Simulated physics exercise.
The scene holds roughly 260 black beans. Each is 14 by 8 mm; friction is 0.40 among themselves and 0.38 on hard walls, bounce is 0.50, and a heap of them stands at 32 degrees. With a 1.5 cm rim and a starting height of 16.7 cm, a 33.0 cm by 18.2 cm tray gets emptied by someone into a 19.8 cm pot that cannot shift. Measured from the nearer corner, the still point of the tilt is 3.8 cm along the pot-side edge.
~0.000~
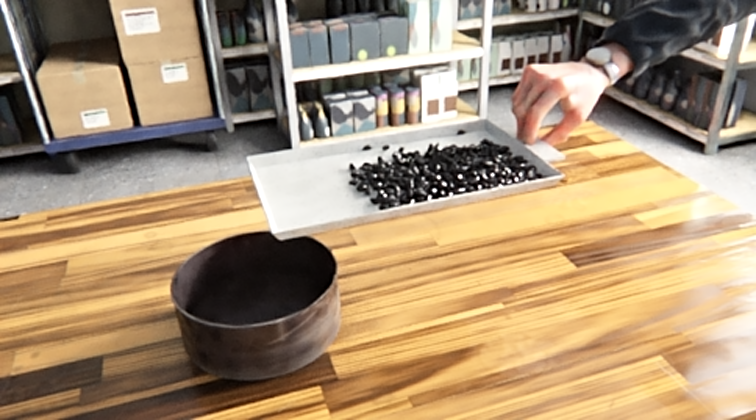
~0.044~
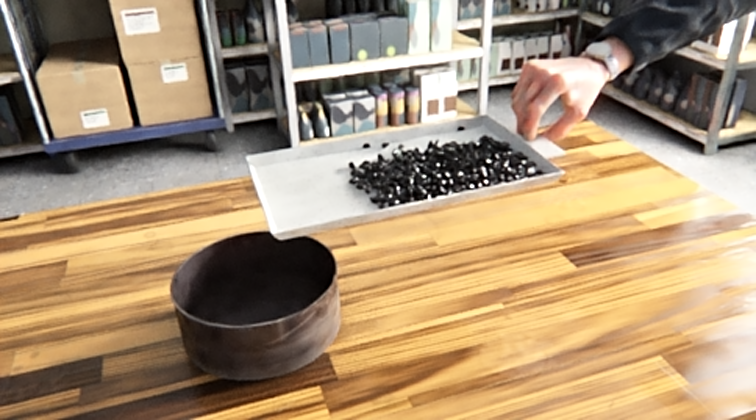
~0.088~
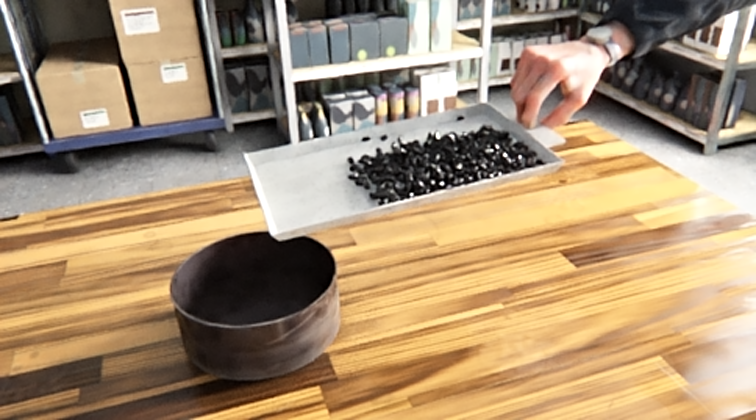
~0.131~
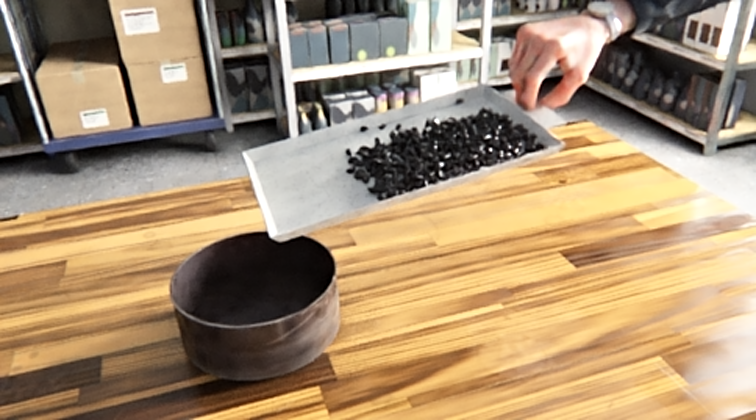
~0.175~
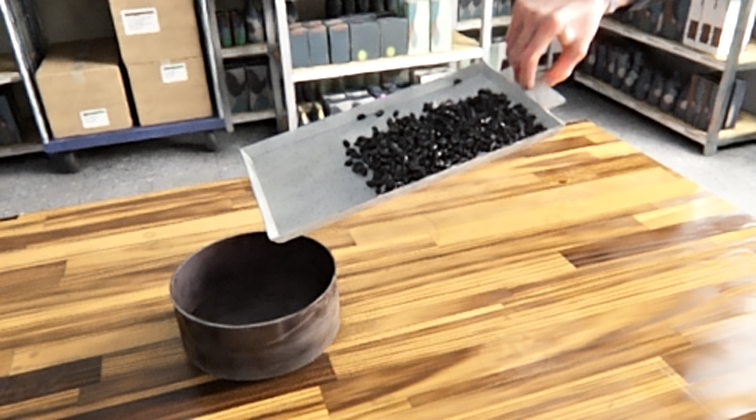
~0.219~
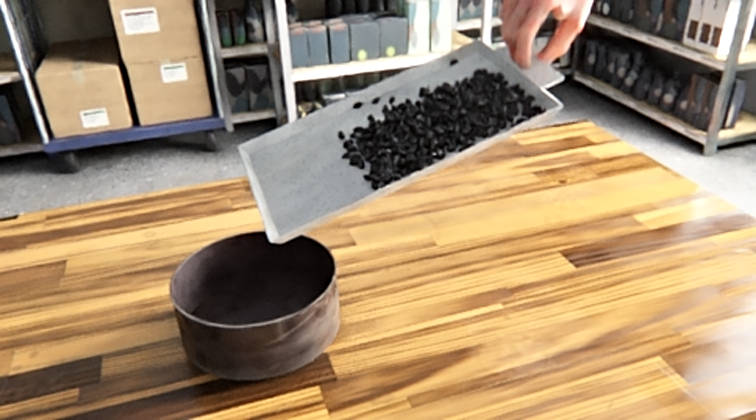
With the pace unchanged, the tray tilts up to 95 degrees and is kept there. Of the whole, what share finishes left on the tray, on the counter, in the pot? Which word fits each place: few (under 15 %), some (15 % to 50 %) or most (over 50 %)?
Tray gets few; counter gets most; pot gets some.
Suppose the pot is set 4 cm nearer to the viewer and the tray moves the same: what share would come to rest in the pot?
With that change it comes to something like 80 in a hundred.
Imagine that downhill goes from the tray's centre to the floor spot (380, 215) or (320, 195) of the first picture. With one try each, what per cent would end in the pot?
The share comes to about 10 in a hundred, then about 50 in a hundred.
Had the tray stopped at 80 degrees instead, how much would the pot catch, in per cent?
In that case some 30 per cent.
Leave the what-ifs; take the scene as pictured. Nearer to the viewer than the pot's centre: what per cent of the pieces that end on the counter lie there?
Estimate: Close to 100 per cent of the pieces.
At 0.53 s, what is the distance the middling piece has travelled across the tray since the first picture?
About 8 cm.
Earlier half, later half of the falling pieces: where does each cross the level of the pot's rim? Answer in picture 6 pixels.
I'd mark about (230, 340) for the first half, then (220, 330) for the second.
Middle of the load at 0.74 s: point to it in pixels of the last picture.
Around (230, 306).
Then, at 0.53 s, tilt 56 degrees; the tray holds 100 %, the pot 0 %.
After 0.74 s, tilt 81 degrees; the tray holds 10 %, the pot 5 %.
After 1.06 s, tilt 95 degrees; the tray holds 0 %, the pot 30 %.
In the end, at 2.2 s, tray 0 %, counter 70 %, pot 30 %.
